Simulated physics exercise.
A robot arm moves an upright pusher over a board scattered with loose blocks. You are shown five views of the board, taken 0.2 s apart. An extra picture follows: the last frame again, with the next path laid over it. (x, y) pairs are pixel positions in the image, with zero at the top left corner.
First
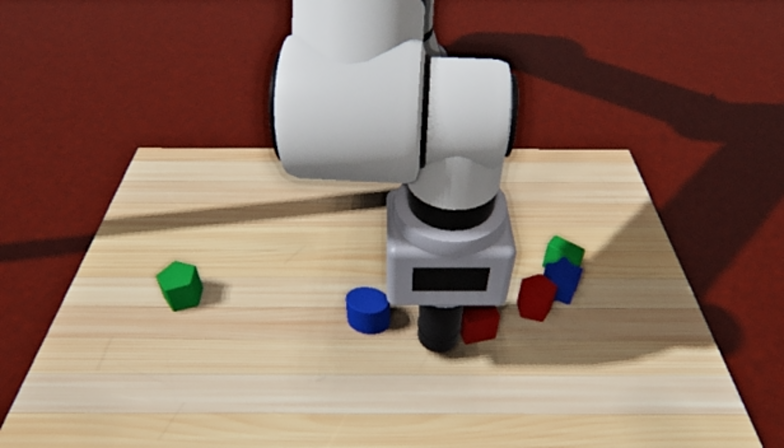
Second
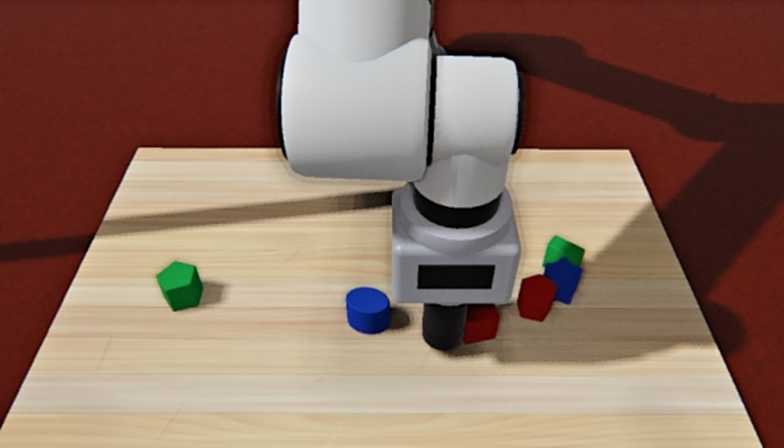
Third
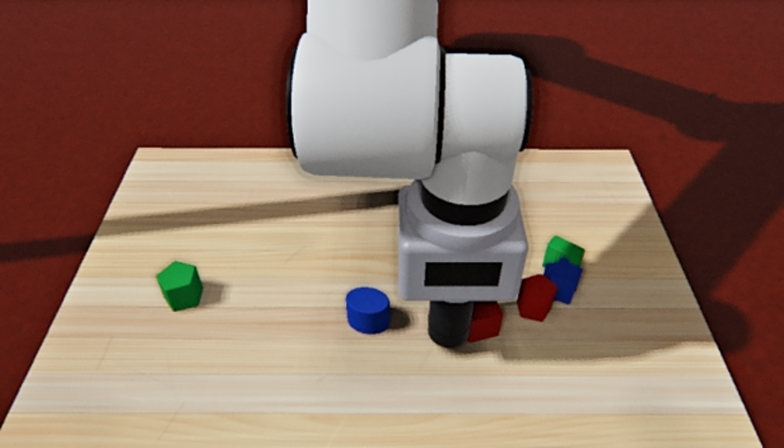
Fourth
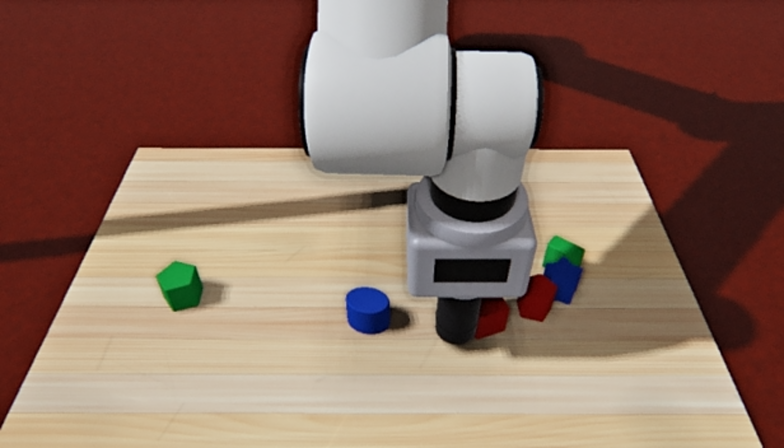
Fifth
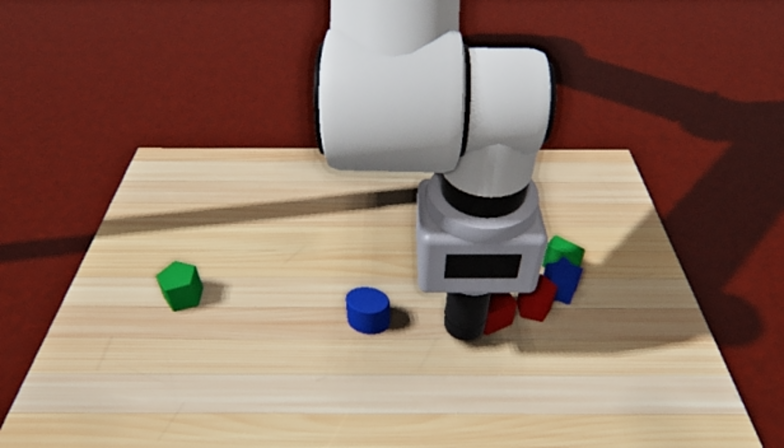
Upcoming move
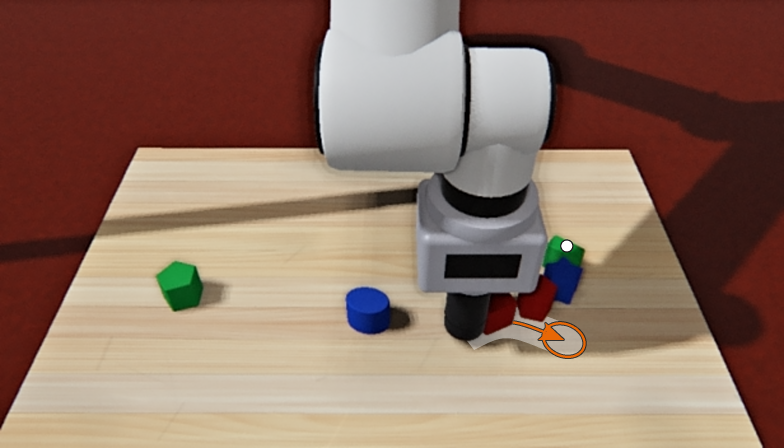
On a pale wooden board over a dark red floor, seen from above at a fixed angle, a white and grey robot arm holds a black upright pusher. A green block sits at left, a blue one near the middle, and two red blocks, a blue and a green cluster at right. The arm moves slowly rightward, and its pusher nudges the nearer red block toward the other.
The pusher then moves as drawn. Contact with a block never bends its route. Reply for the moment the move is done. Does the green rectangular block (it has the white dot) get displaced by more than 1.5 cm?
No, I don't think so.
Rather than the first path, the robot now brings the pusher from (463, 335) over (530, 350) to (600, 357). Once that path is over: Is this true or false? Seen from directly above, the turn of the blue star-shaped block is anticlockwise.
The statement is true.
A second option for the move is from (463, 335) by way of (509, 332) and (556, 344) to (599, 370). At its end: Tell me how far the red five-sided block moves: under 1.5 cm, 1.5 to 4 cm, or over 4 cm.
The move is long, over 4 cm.
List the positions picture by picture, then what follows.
The first frame shows pusher tip at (438, 337); block tops, red four-sided block at (479, 306); red five-sided block at (539, 286); blue star-shaped block at (565, 269); green rectangular block at (567, 246).
The second frame shows pusher at (442, 335); blocks unchanged.
The third frame shows pusher at (448, 332); red four-sided block at (482, 304).
The fourth frame shows pusher at (455, 329); red four-sided block at (488, 301).
The fifth frame shows pusher at (464, 325); red four-sided block at (495, 296); red five-sided block at (539, 286); blue star-shaped block at (565, 269); green rectangular block at (567, 246).
Path on the board, from (463, 335) via (493, 323) and (529, 326), ending at (564, 340); the dot is on the green rectangular block.
On the path given first. One third of the way, pusher at (496, 313); red four-sided block at (530, 286), turned 15° clockwise; red five-sided block at (563, 286); blue star-shaped block at (577, 265), turned 25° anticlockwise; green rectangular block at (568, 243).
Two thirds of the way, pusher at (532, 317); red four-sided block at (564, 289); red five-sided block at (595, 284), turned 20° anticlockwise; blue star-shaped block at (591, 261), turned 70° anticlockwise; green rectangular block at (568, 242), turned 15° anticlockwise.
At the end, pusher at (567, 330); red four-sided block at (592, 297), turned 20° anticlockwise; red five-sided block at (614, 281), turned 45° anticlockwise; blue star-shaped block at (595, 259), turned 95° anticlockwise; green rectangular block at (568, 242), turned 20° anticlockwise.
